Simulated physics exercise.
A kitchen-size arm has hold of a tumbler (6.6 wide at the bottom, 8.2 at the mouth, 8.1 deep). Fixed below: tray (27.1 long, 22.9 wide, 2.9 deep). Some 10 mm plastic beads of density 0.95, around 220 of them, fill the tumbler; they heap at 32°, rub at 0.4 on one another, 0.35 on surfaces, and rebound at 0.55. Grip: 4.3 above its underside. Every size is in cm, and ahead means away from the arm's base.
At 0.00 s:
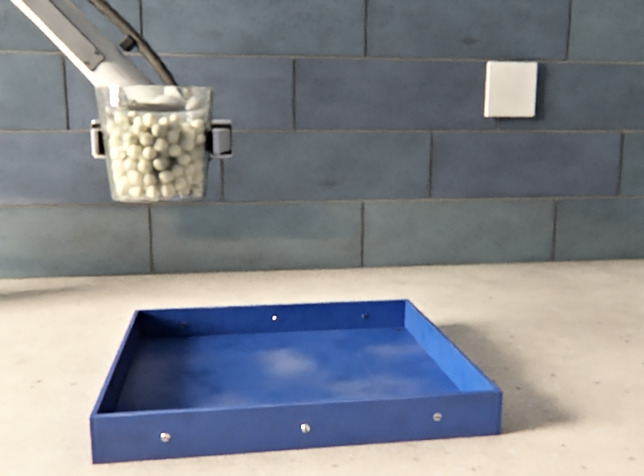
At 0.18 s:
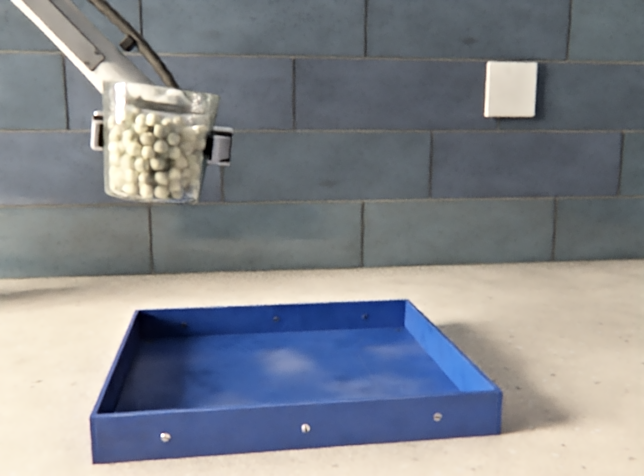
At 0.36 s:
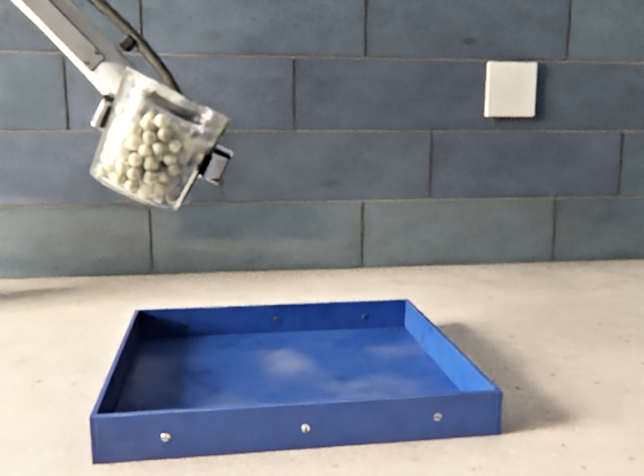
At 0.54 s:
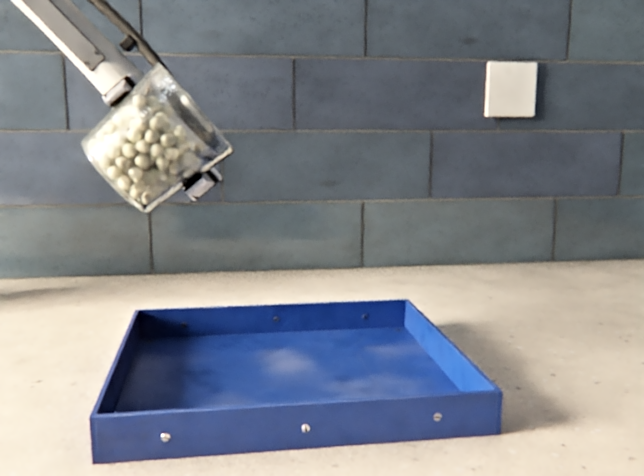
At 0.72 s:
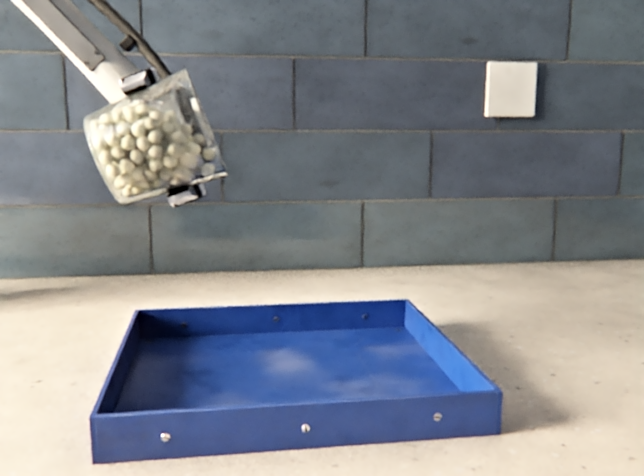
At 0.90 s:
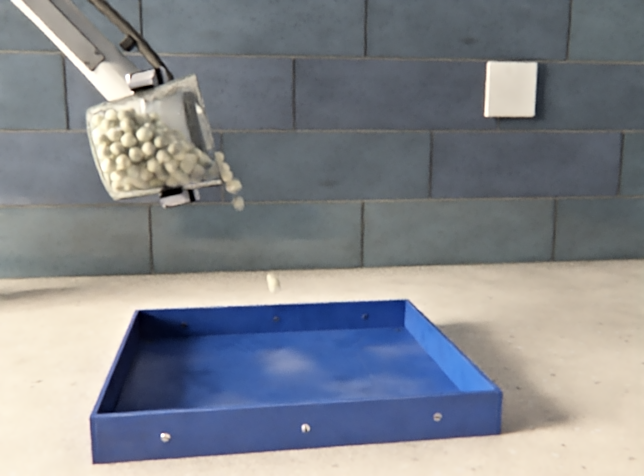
A pale countertop in front of a blue-grey tiled wall with a white square plate is seen from the front by a still camera. A grey mechanical arm at upper left holds a clear tumbler filled with pale greenish-white balls, above and left of an empty blue tray with silvery studs. The arm tilts the tumbler steadily rightward until it lies nearly sideways, and a few balls slip over its rim and drop.
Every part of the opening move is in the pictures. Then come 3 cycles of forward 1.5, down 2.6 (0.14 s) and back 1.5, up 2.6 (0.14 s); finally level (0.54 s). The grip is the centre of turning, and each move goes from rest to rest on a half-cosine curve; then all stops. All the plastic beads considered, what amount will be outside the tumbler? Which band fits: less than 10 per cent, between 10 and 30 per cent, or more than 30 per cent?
It falls between 10 and 30 per cent.
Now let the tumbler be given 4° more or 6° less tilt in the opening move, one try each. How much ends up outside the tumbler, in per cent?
First try around 30 %, second around 5 %.
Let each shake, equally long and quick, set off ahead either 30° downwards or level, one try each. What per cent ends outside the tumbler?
Result: Approx. 40 % and 60 %, one try each.
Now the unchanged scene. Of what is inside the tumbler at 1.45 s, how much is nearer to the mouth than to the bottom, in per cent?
About 35 percent.
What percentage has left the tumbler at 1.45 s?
So far around 10 % is out.
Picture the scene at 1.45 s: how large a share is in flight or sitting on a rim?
I'd put it near 2 per cent.
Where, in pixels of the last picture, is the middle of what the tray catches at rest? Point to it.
Centre estimate: Around (291, 372).
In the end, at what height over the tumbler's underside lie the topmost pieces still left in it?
Around 7.5 cm up.
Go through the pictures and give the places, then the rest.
The first picture shows the tumbler middle at (158, 145), level; upper third of the load around (155, 136), from x 115 to 200, top at y 120; 216 in the tumbler.
The second picture shows the tumbler middle at (158, 145), tilted 7° forward; upper third of the load around (153, 136), from x 115 to 205, top at y 115.
The third picture shows the tumbler middle at (156, 145), tilted 27° forward; upper third of the load around (145, 135), from x 105 to 205, top at y 110.
The fourth picture shows the tumbler middle at (155, 144), tilted 50° forward; upper third of the load around (142, 130), from x 95 to 200, top at y 100.
The fifth picture shows the tumbler middle at (155, 143), tilted 70° forward; upper third of the load around (138, 129), from x 95 to 205, top at y 110.
The sixth picture shows the tumbler middle at (155, 142), tilted 77° forward; upper third of the load around (134, 133), from x 100 to 275, top at y 115; 212 in the tumbler, 4 in flight or on a rim.
After 1.45 s, tilted 77° forward, highest piece 22 above the table; 195 in the tumbler, 16 in the tray, 5 in flight or on a rim.
After 2.00 s, tilted 40° forward, highest piece 22 above the table; 187 in the tumbler, 28 in the tray, 1 in flight or on a rim.
After 2.48 s, level, highest piece 23 above the table; 187 in the tumbler, 29 in the tray.
After 3.53 s, level, highest piece 23 above the table; 187 in the tumbler, 29 in the tray.
In the end, 187 in the tumbler, 29 in the tray. That is 13 % outside the tumbler.
